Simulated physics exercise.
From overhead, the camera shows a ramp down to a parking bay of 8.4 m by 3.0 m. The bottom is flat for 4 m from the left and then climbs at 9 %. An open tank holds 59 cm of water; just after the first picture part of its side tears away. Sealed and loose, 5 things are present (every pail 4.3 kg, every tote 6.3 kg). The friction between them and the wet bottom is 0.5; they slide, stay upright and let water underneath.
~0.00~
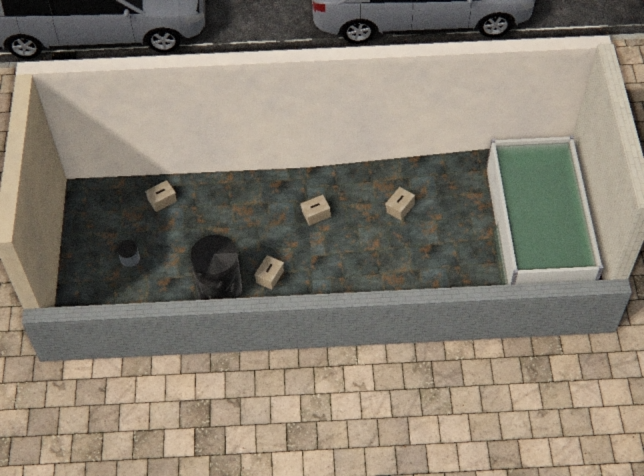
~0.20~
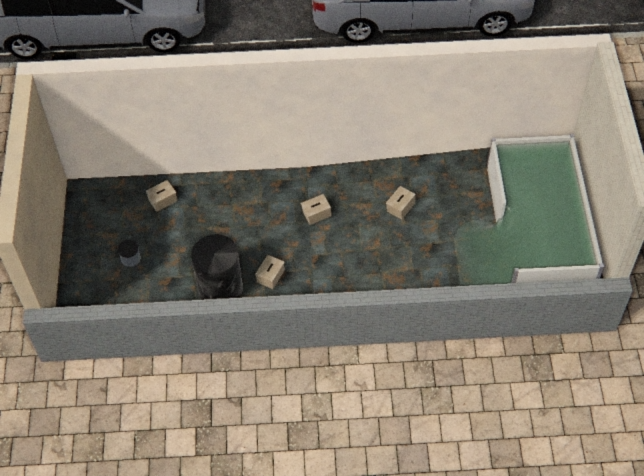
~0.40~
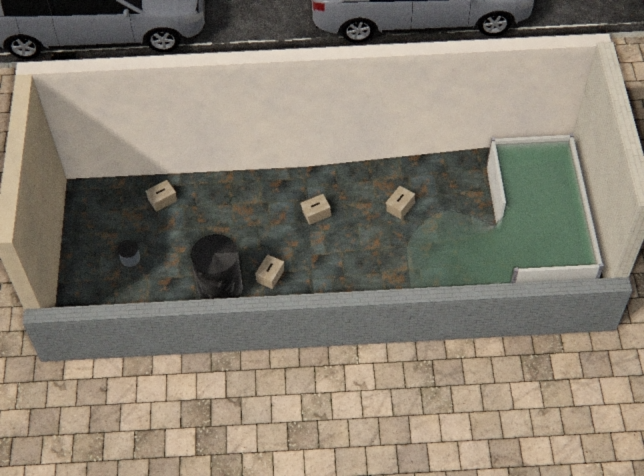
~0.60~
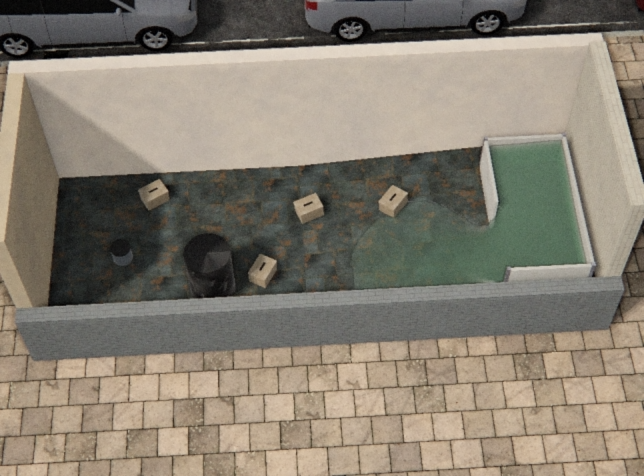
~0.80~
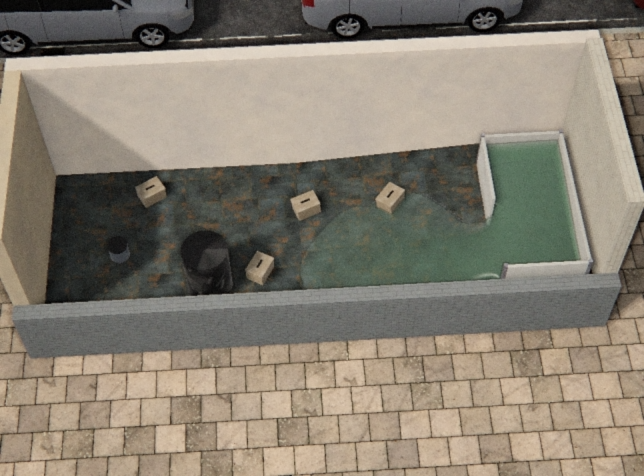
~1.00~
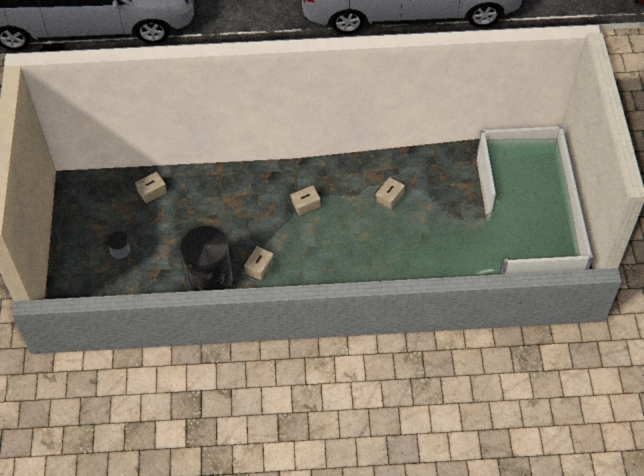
Walled paved bay with a green-water tank at right, its side opening and water spreading leftward past small, unmoving boxes.
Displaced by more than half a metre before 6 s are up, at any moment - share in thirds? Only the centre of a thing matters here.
Two thirds or above.
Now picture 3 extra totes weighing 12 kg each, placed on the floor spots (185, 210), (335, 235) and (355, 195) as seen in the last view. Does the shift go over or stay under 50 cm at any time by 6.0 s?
Well, in turn it's beyond that, then beyond that, and finally inside that.
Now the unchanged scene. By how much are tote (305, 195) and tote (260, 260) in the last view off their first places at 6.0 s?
Answer, in order asked: 80 cm, 250 cm.
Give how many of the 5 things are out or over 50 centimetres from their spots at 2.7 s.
By then the count is 3.
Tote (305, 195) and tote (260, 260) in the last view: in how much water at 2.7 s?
Depths: Near 3 cm, then near 4 cm.
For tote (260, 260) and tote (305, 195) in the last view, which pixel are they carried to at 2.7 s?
Somewhere around (78, 215) and (238, 166).
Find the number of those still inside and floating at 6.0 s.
Count: 3.
After 1.4 s 0 of 5 are over 50 cm from their spots; 0 afloat.
After 2.7 s 3 of 5 are over 50 cm from their spots; 1 afloat.
After 4.2 s 4 of 5 are over 50 cm from their spots; 4 afloat.
After 6.0 s 4 of 5 are over 50 cm from their spots, and 4 have been at some point; 3 afloat.
